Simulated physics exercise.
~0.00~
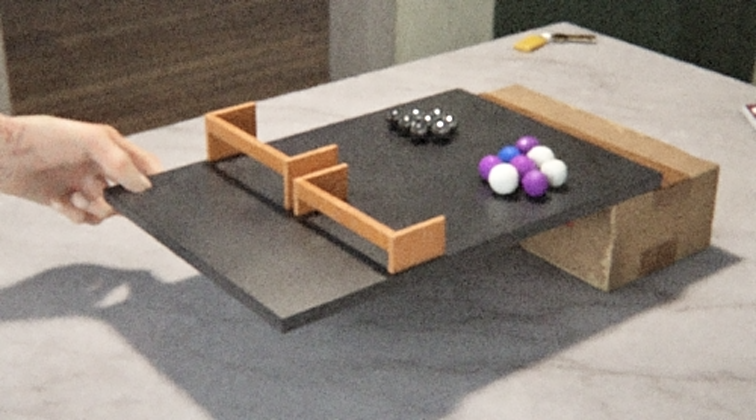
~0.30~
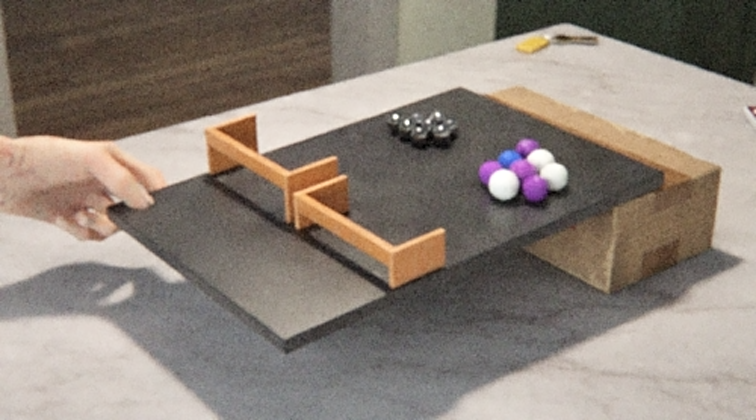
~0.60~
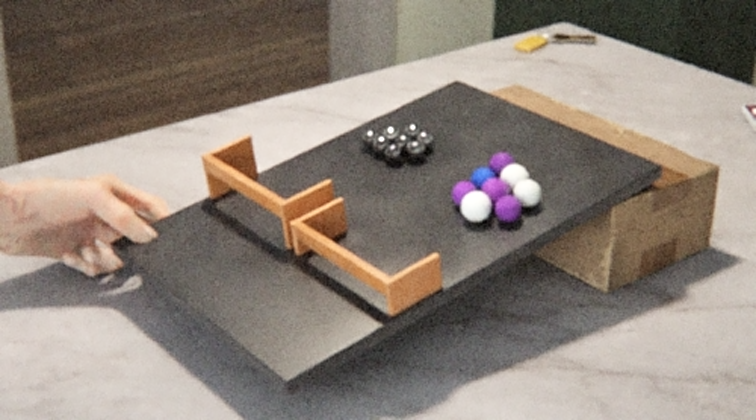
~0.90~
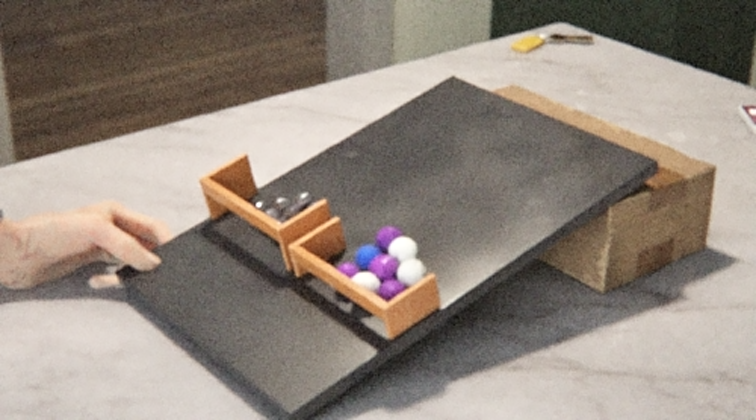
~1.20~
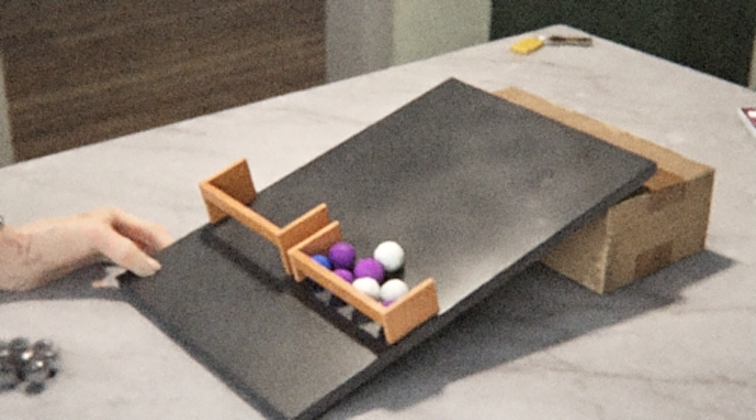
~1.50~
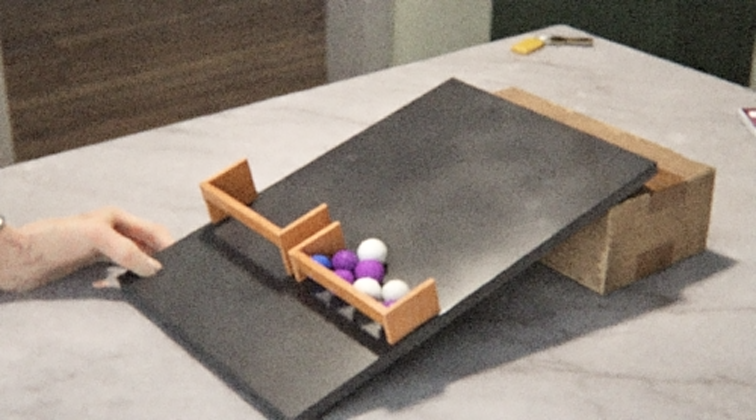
A hand holds the free end of a black board whose far end rests on a cardboard box, with dark, shiny balls and a cluster of purple, white and blue balls near the top. The hand lowers its end, and the board tilts more steeply. Both groups slide down and left toward two orange bars. The dark balls reach the back bar and pass beneath it, leaving the board and appearing on the counter at the left before going out of view. The colored balls gather behind the front bar and stay there as the board rests tilted, the hand still beside it.
